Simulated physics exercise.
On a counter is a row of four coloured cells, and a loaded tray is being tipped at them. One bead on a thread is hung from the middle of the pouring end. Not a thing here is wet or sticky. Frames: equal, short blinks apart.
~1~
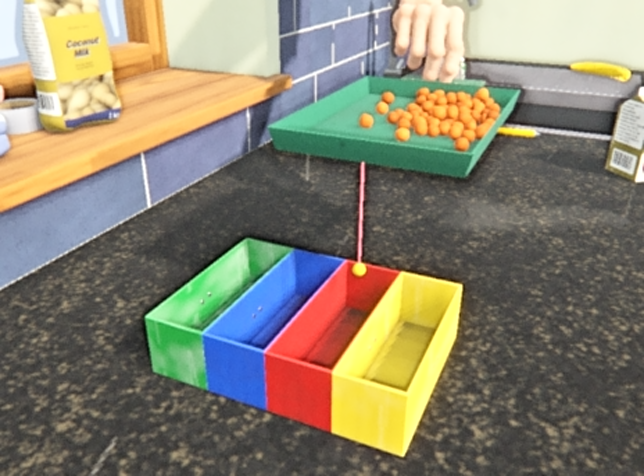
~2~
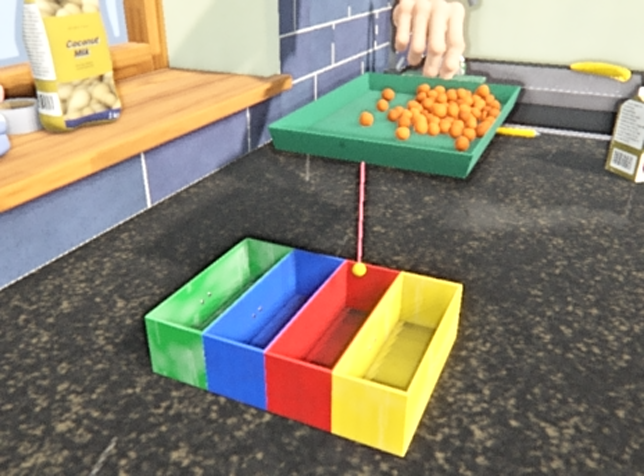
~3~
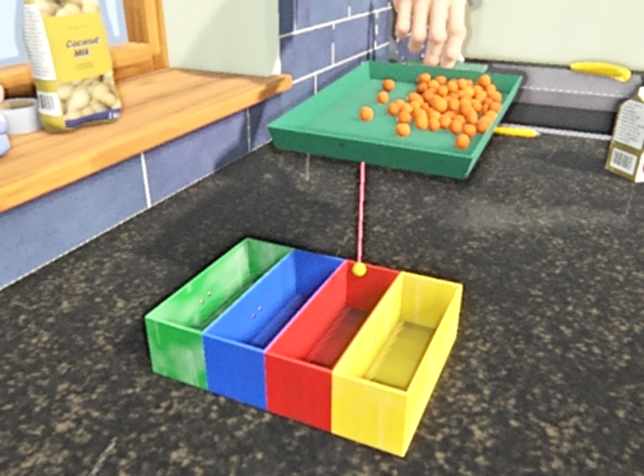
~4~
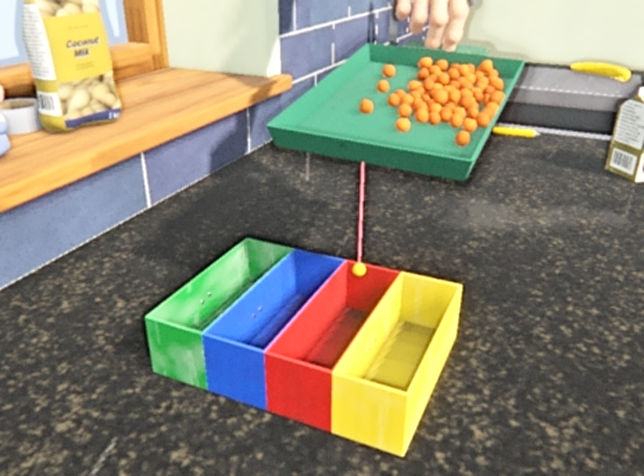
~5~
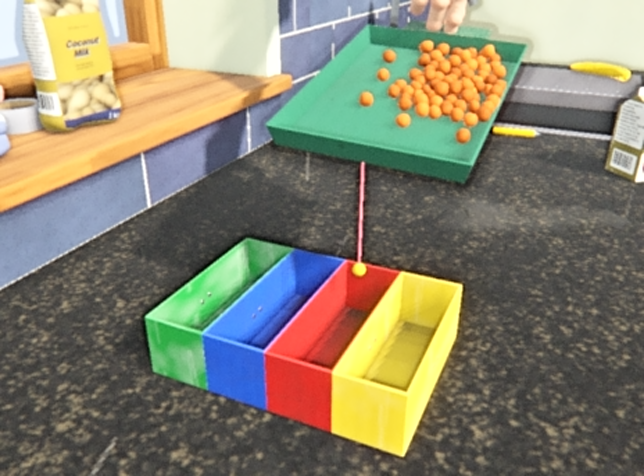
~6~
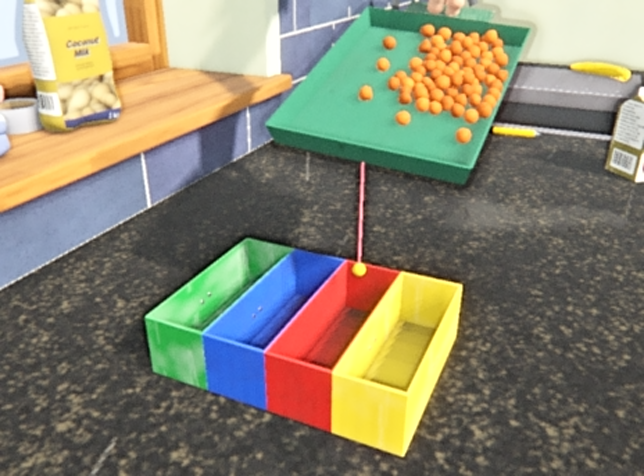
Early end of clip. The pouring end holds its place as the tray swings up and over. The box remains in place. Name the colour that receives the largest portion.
Yellow.
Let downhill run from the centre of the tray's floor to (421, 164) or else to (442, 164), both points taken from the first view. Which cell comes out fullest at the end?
In order, it comes out as the yellow cell and yellow.
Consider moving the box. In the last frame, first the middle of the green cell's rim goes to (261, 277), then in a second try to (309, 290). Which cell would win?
At the first place the yellow cell, at the second red.
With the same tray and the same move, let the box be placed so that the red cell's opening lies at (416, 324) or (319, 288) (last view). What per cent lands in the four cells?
First placement near 90 percent, second near 40 percent.
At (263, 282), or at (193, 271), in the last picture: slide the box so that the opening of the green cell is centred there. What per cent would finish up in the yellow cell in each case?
First placement: 50 per cent; second placement: 30 per cent.
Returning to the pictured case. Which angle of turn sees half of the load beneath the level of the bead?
I'd say close to 110 degrees.
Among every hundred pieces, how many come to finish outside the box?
About 30 per cent.
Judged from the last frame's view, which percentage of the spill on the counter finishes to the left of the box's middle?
Near 0 in a hundred.
Soon, tray tipped steeply; nearly all on the tray; a stray few in the yellow cell; a stray few falling or outside the box.
A while on, tray tipped right over; about two thirds on the tray; a small part in the yellow cell; a stray few in the red cell; a stray few in the blue cell; a stray few in the green cell; about a quarter falling or outside the box.
Towards the end, tray tipped past a quarter turn; about half in the yellow cell; about a quarter in the red cell; a stray few in the blue cell; a stray few in the green cell; about a quarter falling or outside the box.
Finally, tray tipped past a quarter turn; about half in the yellow cell; about a quarter in the red cell; a stray few in the blue cell; a stray few in the green cell; about a quarter outside the box.
